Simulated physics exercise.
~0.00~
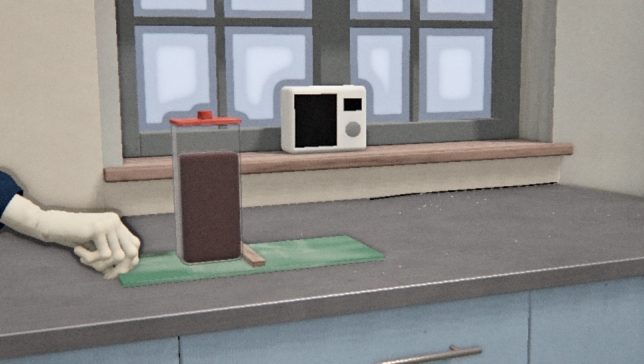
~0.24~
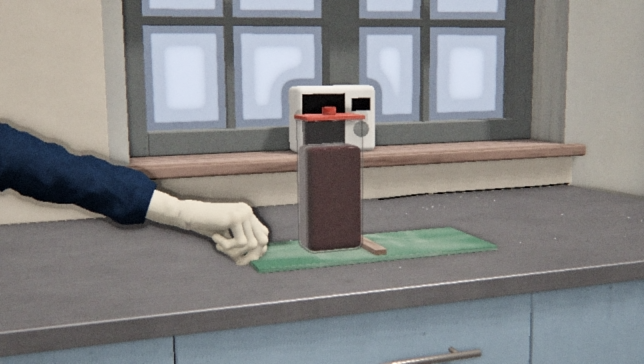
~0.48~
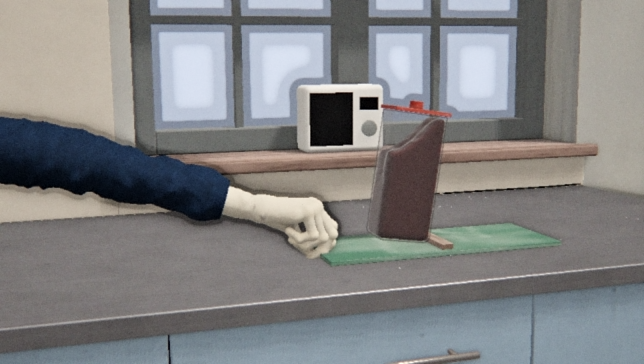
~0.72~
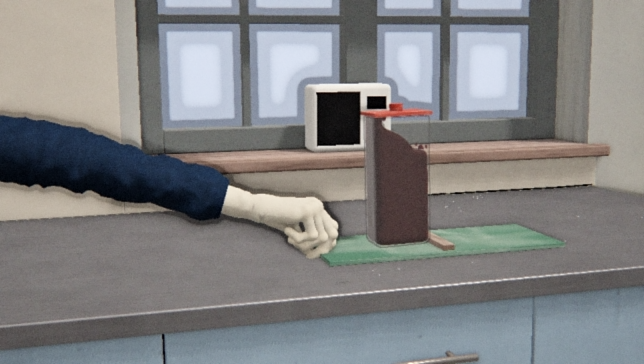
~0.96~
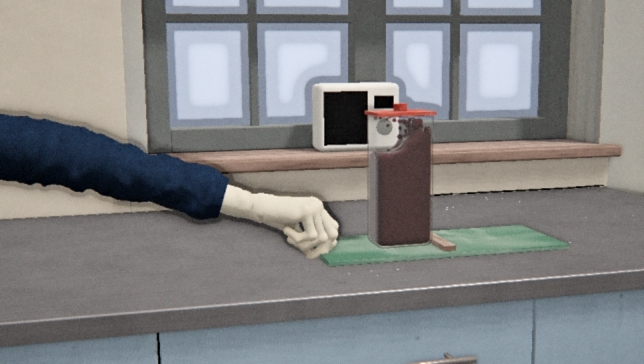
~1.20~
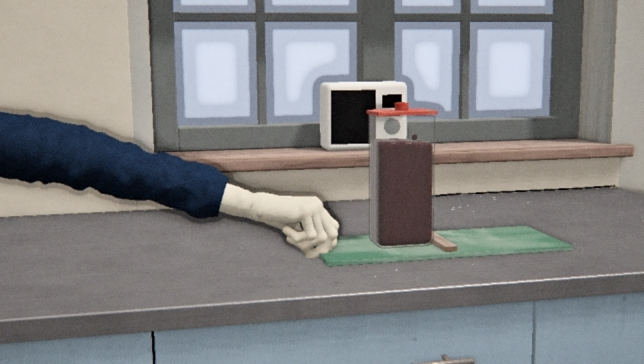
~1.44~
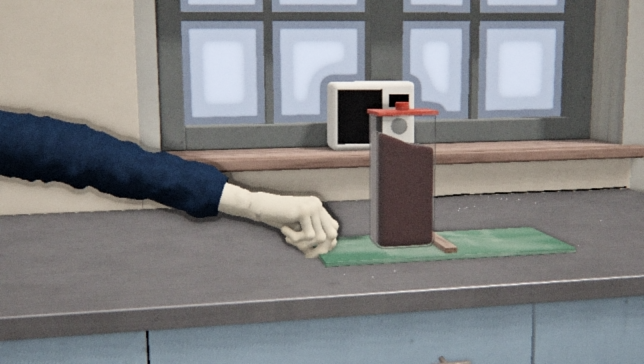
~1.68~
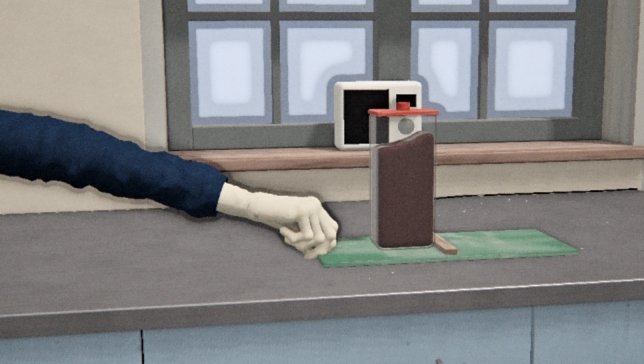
To begin with, a clear square bottle with a red cap, partly filled with dark wine, stands on a green board on a grey counter, its foot beside a low wooden batten. A hand in a dark blue sleeve slides the board to the right, carrying the bottle past a white appliance on the windowsill. As the board comes to a stop, the wine surges up one side and the bottle tips slightly to the right. It then rocks back upright while the wine sloshes about. Finally, the liquid calms, and the bottle remains standing on the board beside the resting hand.
